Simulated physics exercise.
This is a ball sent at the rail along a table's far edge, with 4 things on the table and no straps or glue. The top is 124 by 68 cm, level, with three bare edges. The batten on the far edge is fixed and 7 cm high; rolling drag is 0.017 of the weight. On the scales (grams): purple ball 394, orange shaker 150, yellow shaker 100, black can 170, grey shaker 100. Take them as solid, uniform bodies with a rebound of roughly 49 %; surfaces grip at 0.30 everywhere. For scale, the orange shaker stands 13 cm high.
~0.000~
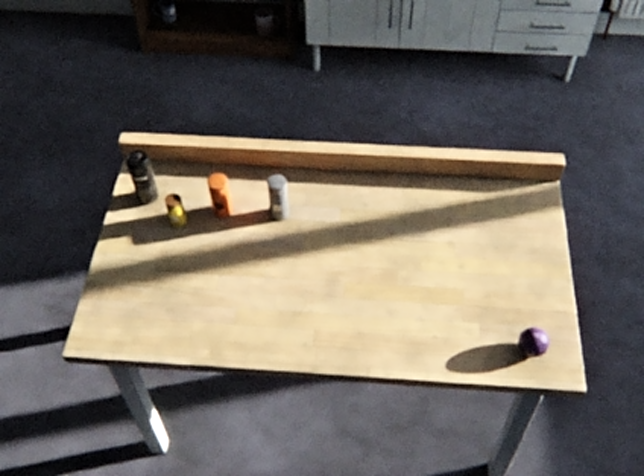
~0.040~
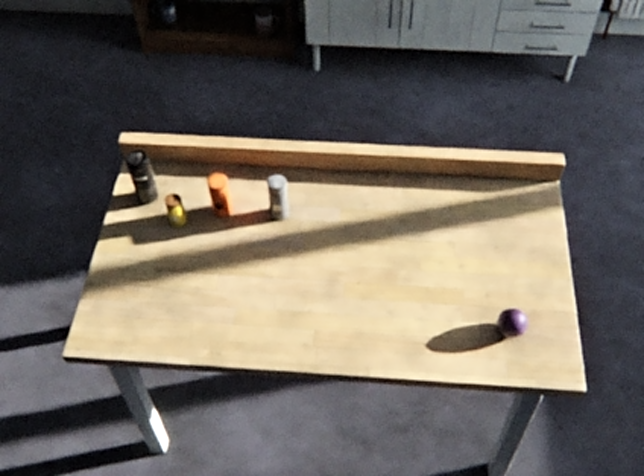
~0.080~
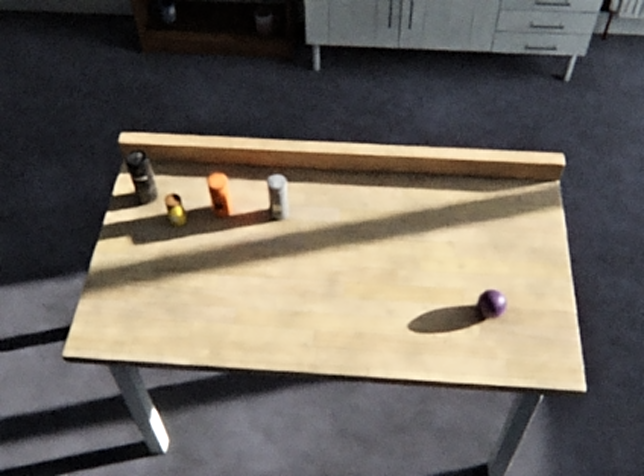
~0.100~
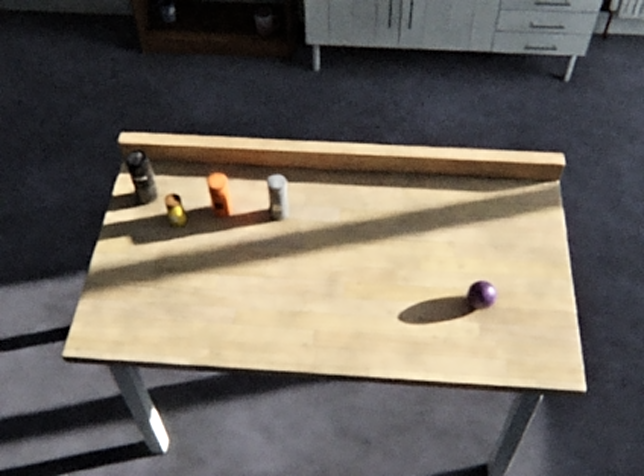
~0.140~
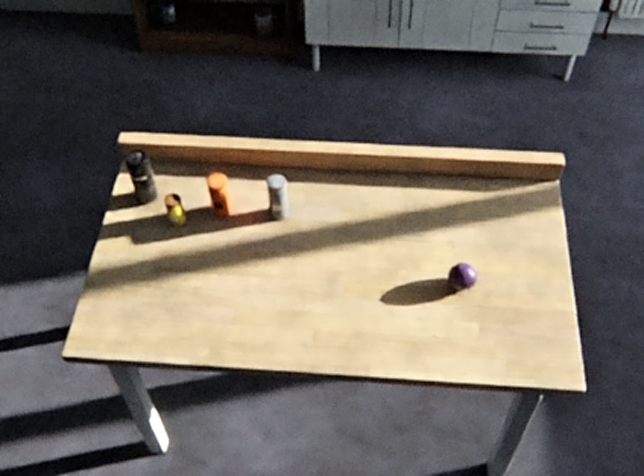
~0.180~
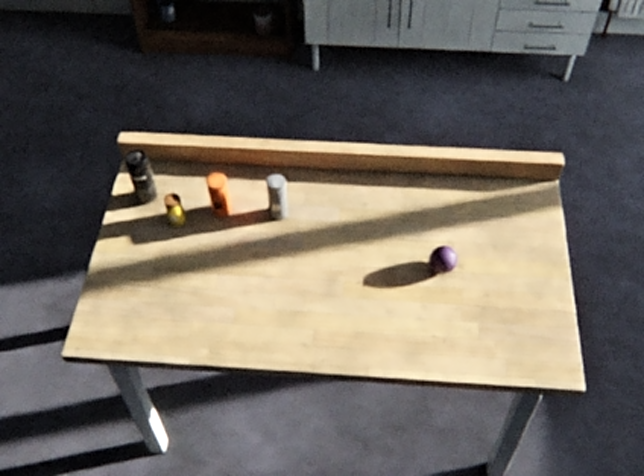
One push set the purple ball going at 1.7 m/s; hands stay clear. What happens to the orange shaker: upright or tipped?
The orange shaker falls over.
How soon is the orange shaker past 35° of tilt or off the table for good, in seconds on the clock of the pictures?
At about 1.1 s.
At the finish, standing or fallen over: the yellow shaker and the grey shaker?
The yellow shaker keeps standing; the grey shaker tips over.
After 0.48 s, purple ball near (324, 180).
After 0.88 s, purple ball near (213, 194); orange shaker 16° off upright near (193, 204); grey shaker on its side.
After 1.18 s, purple ball near (162, 192); orange shaker on its side near (178, 235); grey shaker on its side; black can moved 2 cm.
In the end (2.4 s), toppled on the table, orange shaker and grey shaker; not toppled but over 4 cm from the start, black can; yellow shaker under 4 cm from the start. At the end, from the last picture's camera, orange shaker near (173, 245).
